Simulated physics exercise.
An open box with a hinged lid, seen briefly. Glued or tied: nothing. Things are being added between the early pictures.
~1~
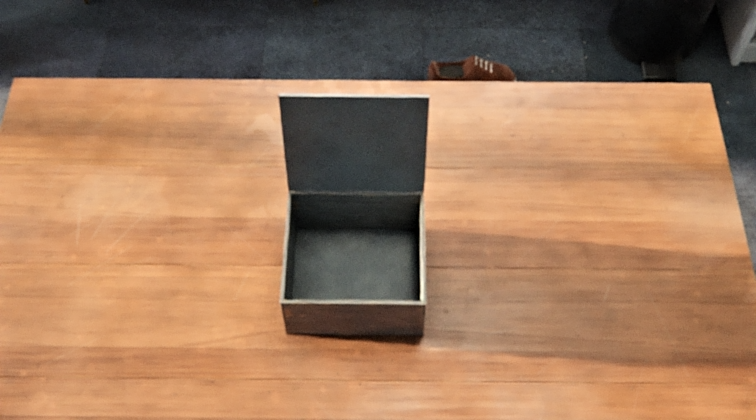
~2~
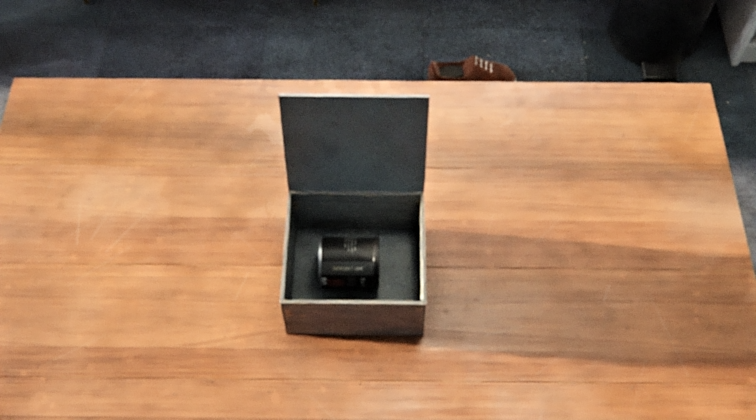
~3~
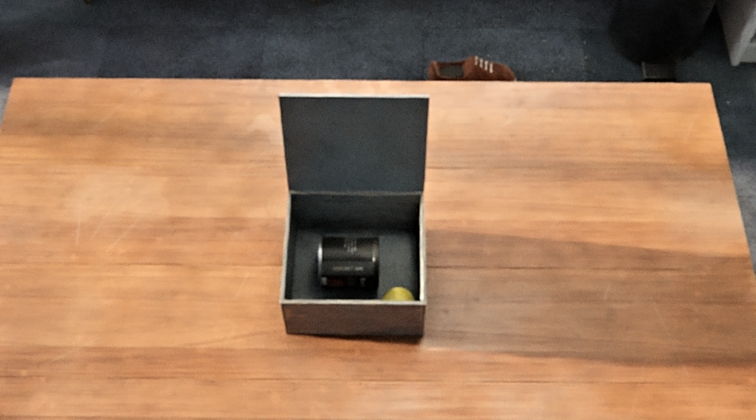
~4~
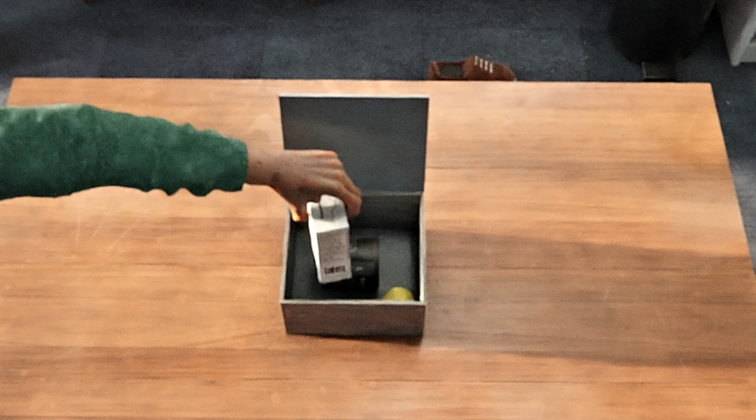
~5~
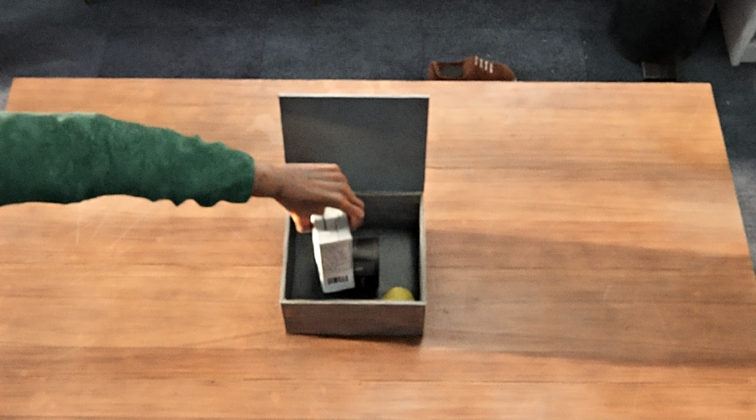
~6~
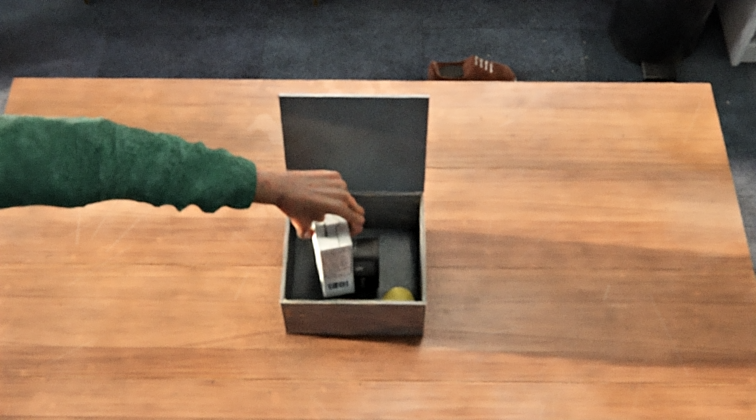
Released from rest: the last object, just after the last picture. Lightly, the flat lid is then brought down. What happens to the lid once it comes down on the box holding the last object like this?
I expect the lid to stay up.
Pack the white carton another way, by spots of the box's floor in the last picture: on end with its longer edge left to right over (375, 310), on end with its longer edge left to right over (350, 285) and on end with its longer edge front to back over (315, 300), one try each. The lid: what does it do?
Going through the three tries, the lid settles all the way, then hangs open, then hangs open.
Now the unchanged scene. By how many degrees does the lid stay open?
About 25° above the rim.
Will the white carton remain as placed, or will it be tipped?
After all that, it finishes out of line.
Then, 0.90 s on from there, lid starting down; white carton turned 46° from how it was put near (335, 267); black tin shifted a little.
Then, 1.60 s on from there, lid 59° above the rim; white carton turned 46° from how it was put near (335, 267); black tin shifted a little.
In the end, lid 27° above the rim; toppled in the box, white carton; moved from the start, black tin; yellow lemon unmoved. At the end, from the last picture's camera, white carton near (335, 267).
